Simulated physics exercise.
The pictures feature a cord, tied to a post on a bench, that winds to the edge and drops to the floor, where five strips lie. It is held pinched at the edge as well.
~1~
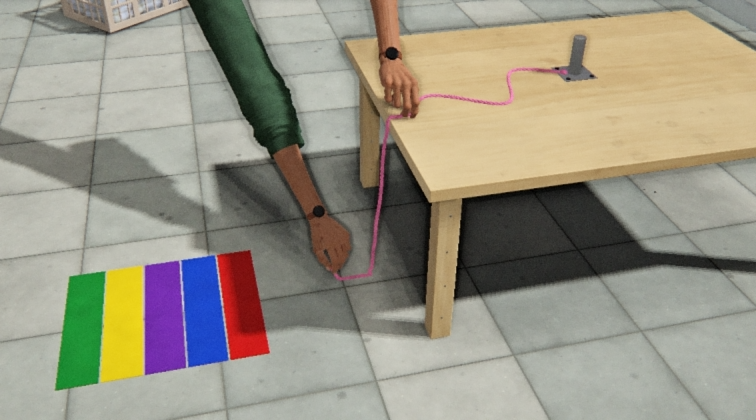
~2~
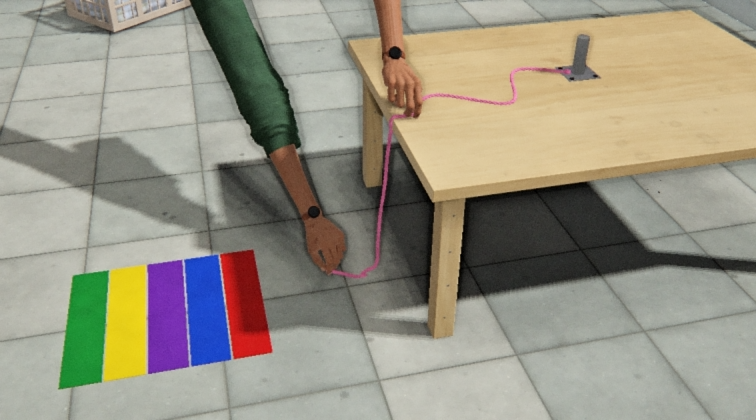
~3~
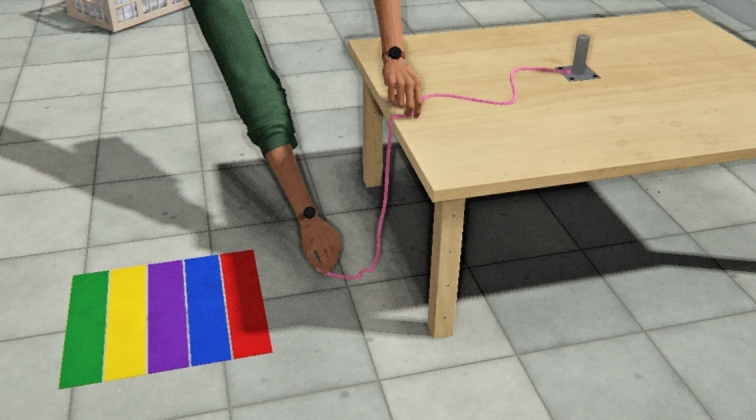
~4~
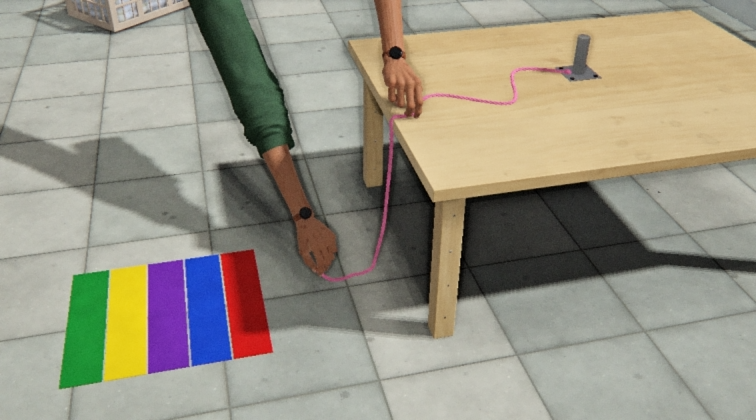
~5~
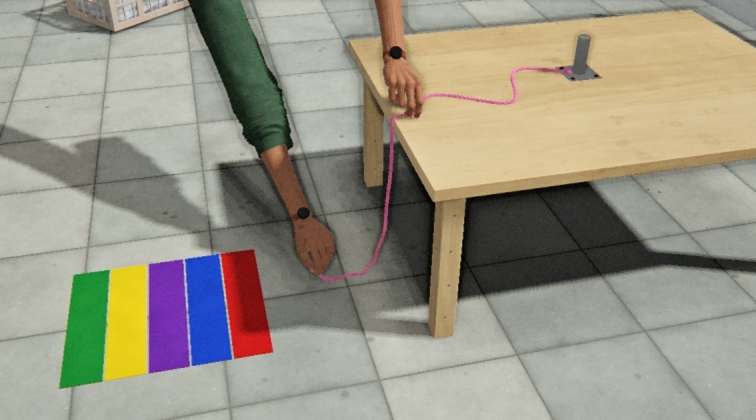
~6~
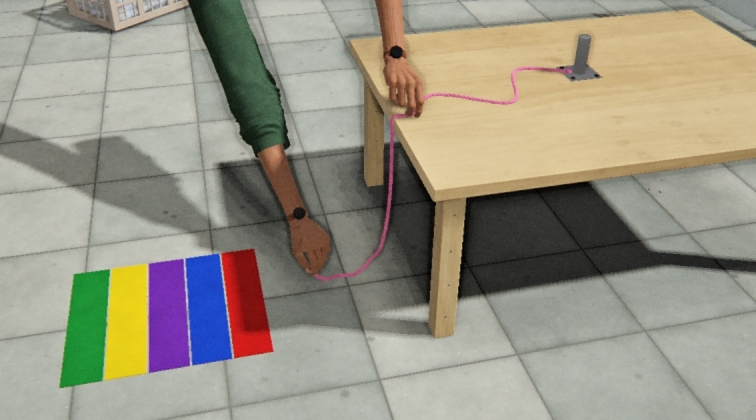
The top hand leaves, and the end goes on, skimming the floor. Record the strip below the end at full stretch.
Below the end: Yellow.
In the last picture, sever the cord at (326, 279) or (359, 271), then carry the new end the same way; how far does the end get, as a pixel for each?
Try 1: (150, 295); try 2: (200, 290).
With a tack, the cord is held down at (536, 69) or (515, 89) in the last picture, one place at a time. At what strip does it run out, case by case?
First try yellow, second try purple.
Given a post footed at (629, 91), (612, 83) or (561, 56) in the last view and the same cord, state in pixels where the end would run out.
The places are (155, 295), (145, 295) and (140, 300).
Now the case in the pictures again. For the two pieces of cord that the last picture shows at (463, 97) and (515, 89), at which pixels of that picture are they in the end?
First: (414, 106). Second: (486, 91).
Soon after, end near (195, 289); over blue.
Then, end near (150, 296); over purple.
At full stretch, end near (124, 300); over yellow. The end stops over the yellow strip.
